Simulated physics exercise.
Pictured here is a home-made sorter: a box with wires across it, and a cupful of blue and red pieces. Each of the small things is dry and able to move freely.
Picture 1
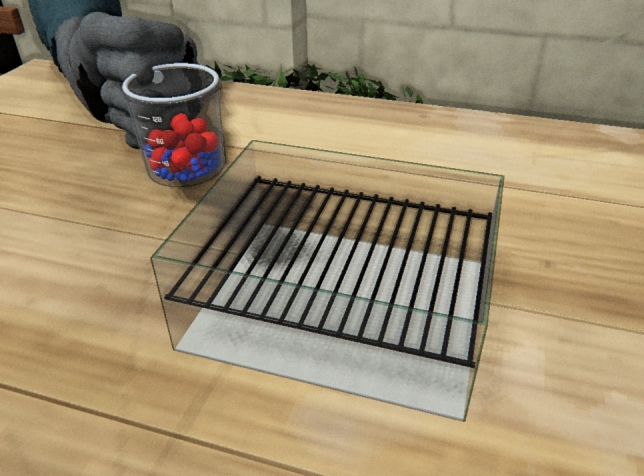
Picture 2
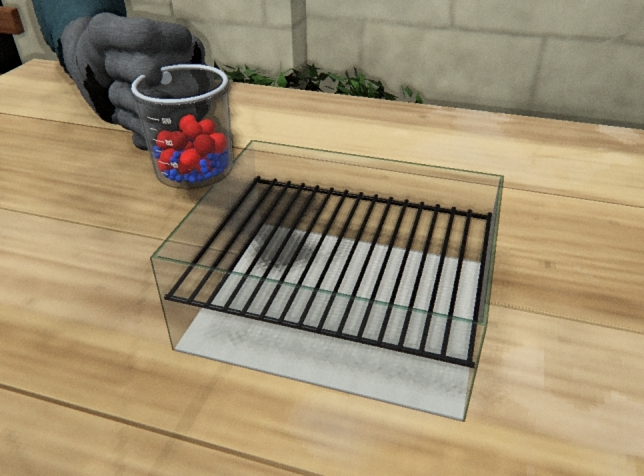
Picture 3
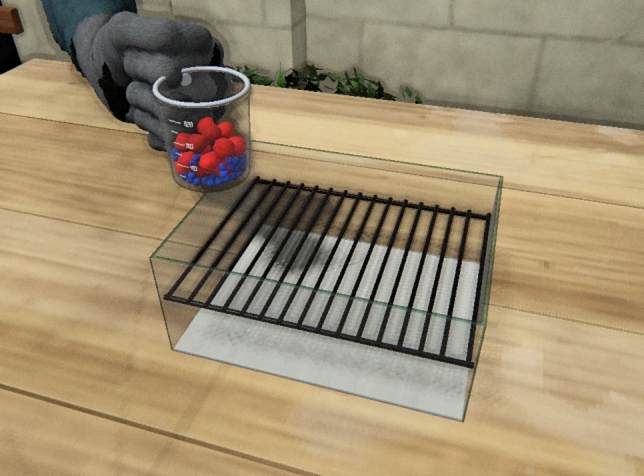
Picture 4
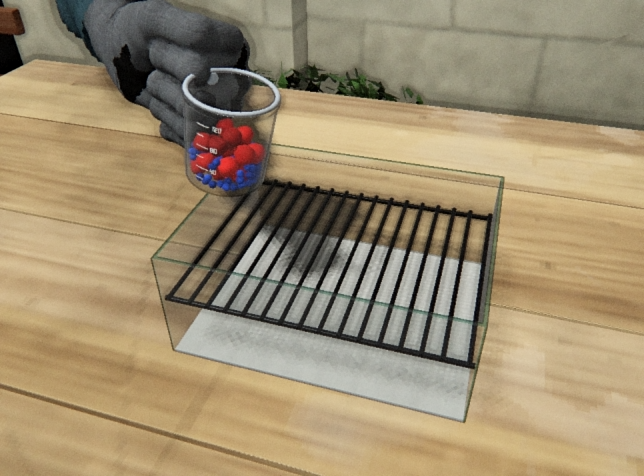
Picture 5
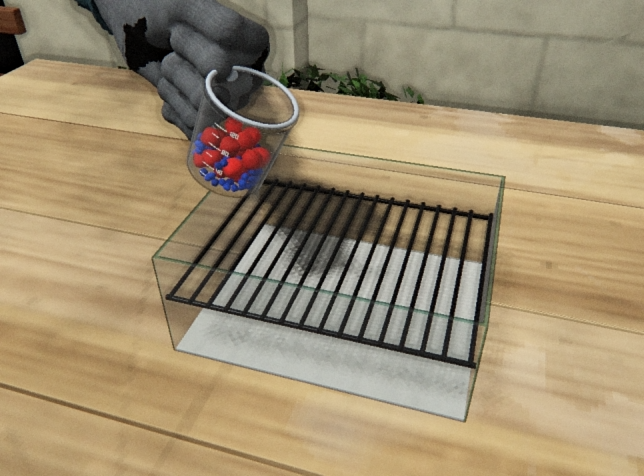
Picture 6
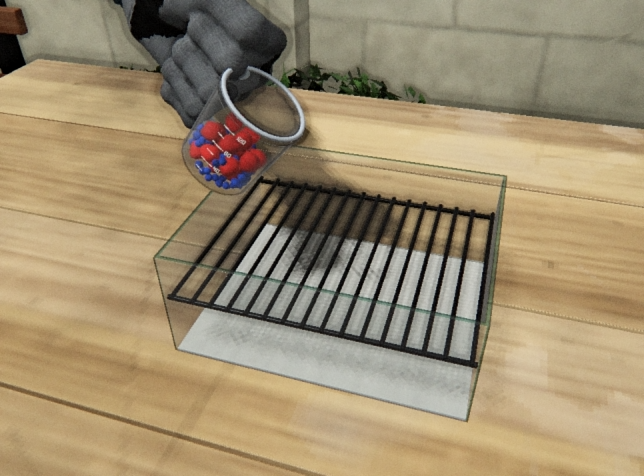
On a wooden tabletop, a gloved hand moving a clear cup of red and blue pieces rightward and tilting it beside a wire-topped box.
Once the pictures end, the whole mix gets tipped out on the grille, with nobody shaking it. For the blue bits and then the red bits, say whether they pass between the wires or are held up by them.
In order: Blue pieces pass between the wires; red pieces are held up.
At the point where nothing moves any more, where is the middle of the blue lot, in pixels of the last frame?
Roughly (291, 291).
Then, 0.28 s later than the last frame, blue ones, every one in the cup; red ones, every one in the cup.
Then, 0.59 s later than the last frame, blue ones, every one in the cup; red ones, every one in the cup.
Then, 0.94 s later than the last frame, blue ones, roughly a quarter in the cup, roughly two thirds on or over the wires, about a tenth under the rack; red ones, every one on or over the wires.
When it is over, blue ones, about a tenth on the wires, almost all under the rack; red ones, every one on the wires, not one under the rack.
